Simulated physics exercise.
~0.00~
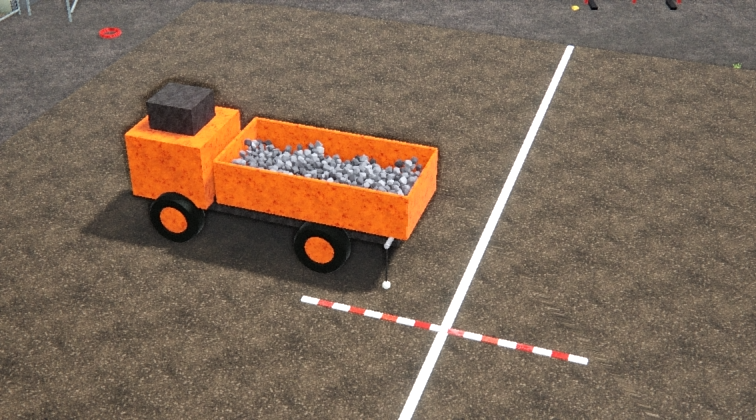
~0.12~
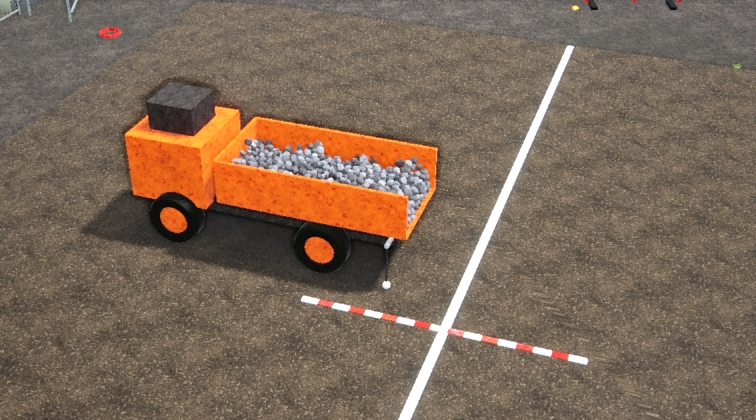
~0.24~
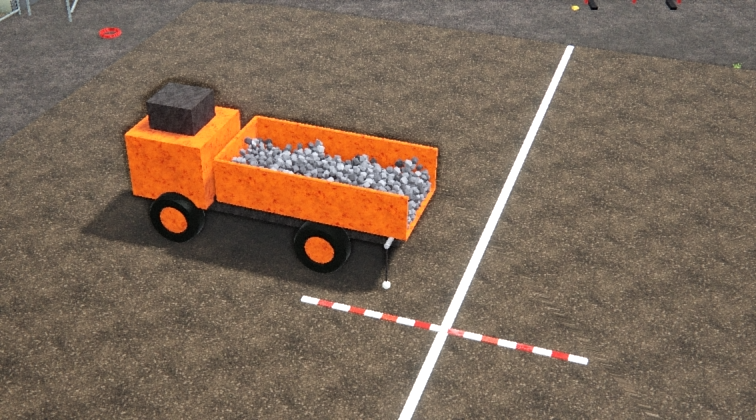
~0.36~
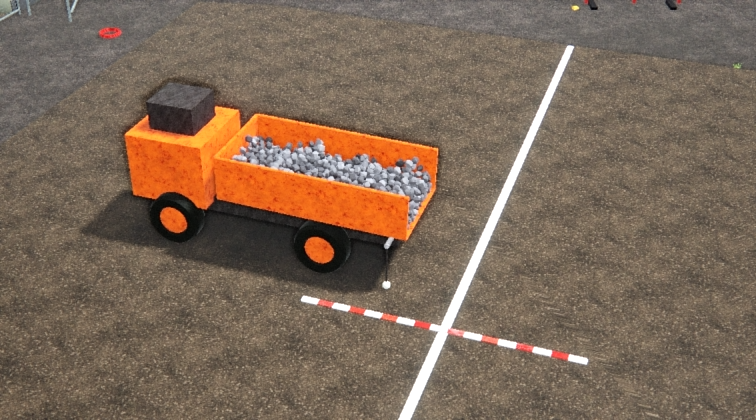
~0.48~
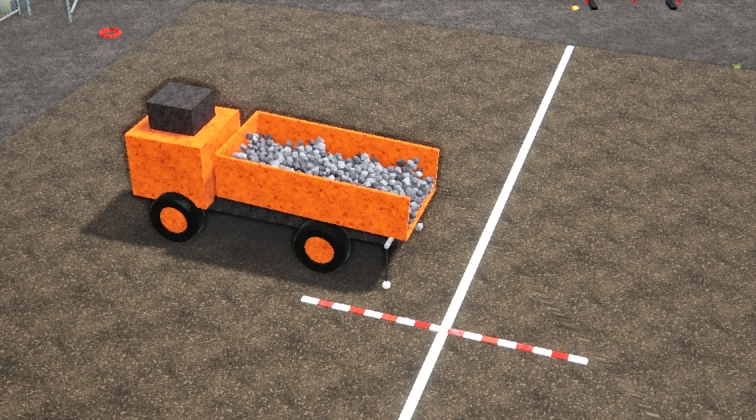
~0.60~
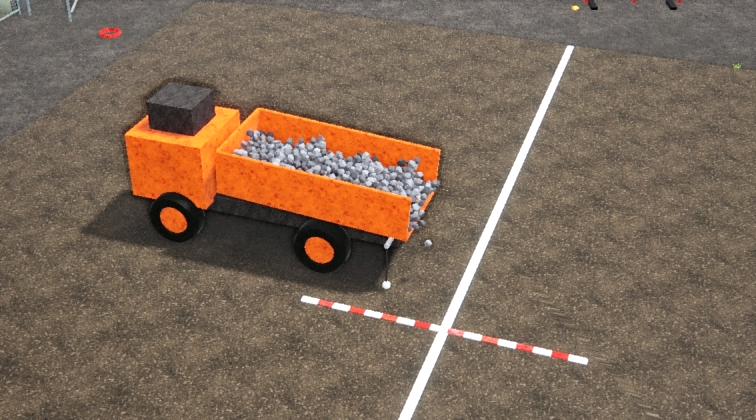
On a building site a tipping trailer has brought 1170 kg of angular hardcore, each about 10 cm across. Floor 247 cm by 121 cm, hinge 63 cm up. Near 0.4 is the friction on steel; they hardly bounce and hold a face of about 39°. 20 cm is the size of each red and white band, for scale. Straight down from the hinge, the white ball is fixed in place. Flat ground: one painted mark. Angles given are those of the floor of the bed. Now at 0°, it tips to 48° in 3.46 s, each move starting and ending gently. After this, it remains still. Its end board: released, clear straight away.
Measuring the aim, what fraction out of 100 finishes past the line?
Some 35 out of 100 finishes there.
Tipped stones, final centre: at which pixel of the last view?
At about pixel (459, 262) in the last view.
After 2.6 s the floor is at 41°; 59 % in the bed, 37 % short of the line, 4 % past the line; the foremost stones are at (488, 286).
After 3.6 s the floor is at 48°; 4 % in the bed, 59 % short of the line, 37 % past the line; the foremost stones are at (551, 280).
After 3.9 s the floor is at 48°; 0 % in the bed, 62 % short of the line, 37 % past the line; the foremost stones are at (566, 272).
After 6.9 s the floor is at 48°; 0 % in the bed, 63 % short of the line, 37 % past the line; the foremost stones are at (567, 272).
